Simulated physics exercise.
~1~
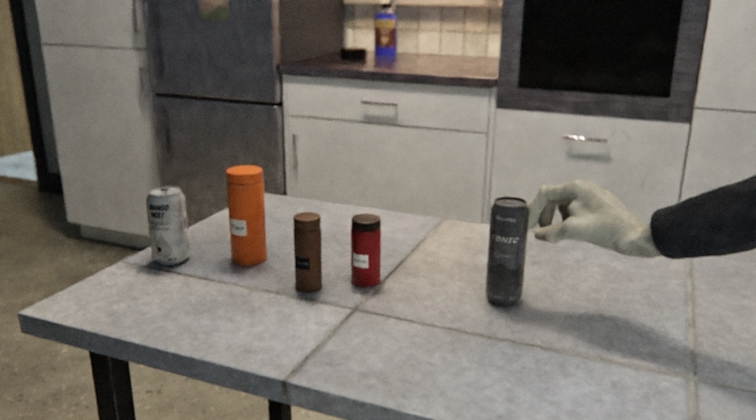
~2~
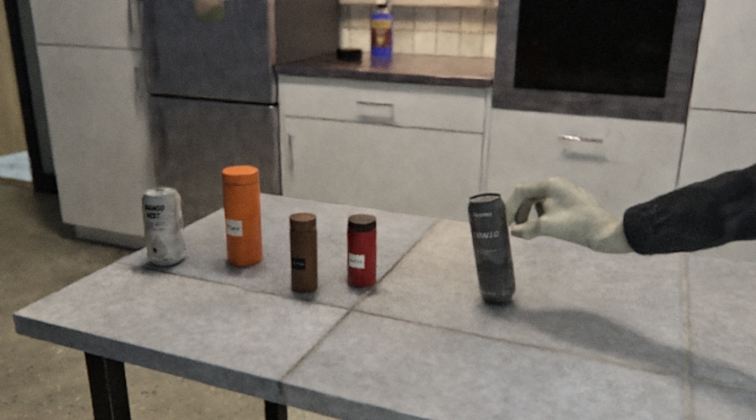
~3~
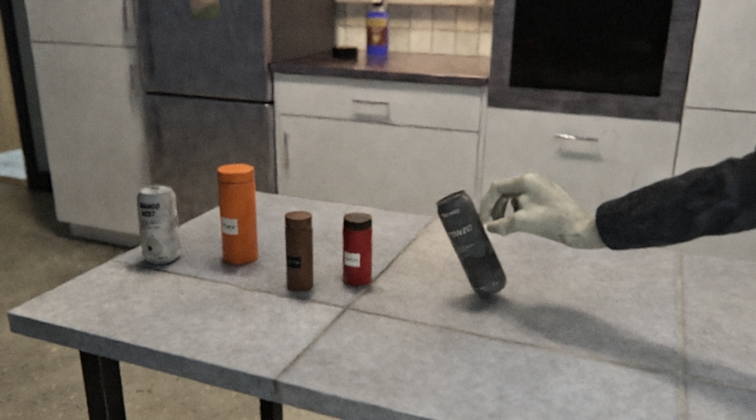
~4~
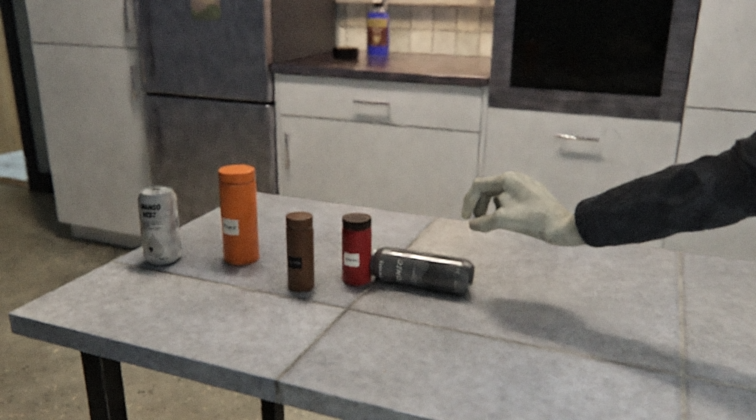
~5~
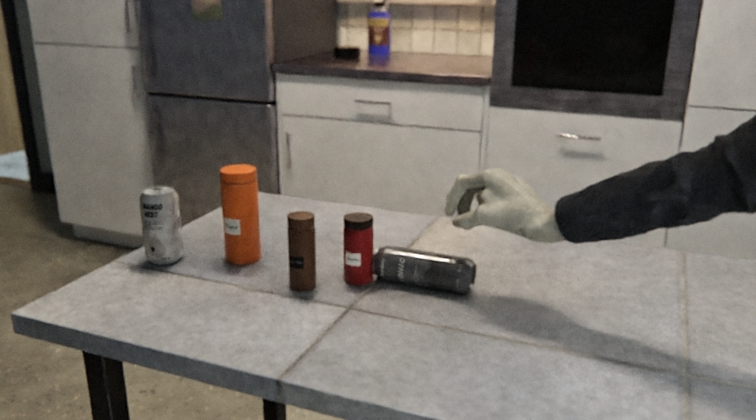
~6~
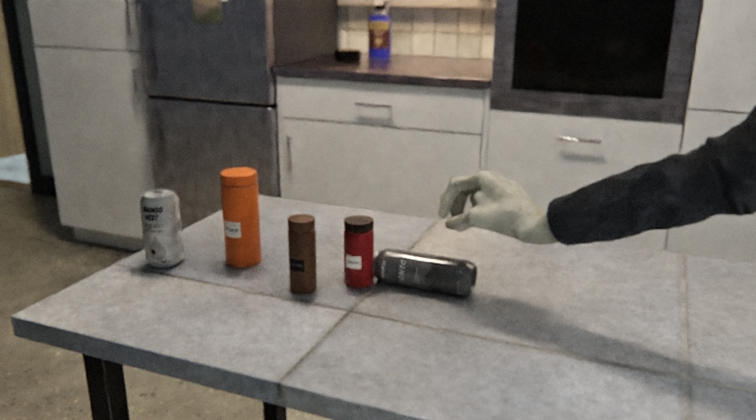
A hand pushes the grey can leftward until it tips onto its side and stays down.
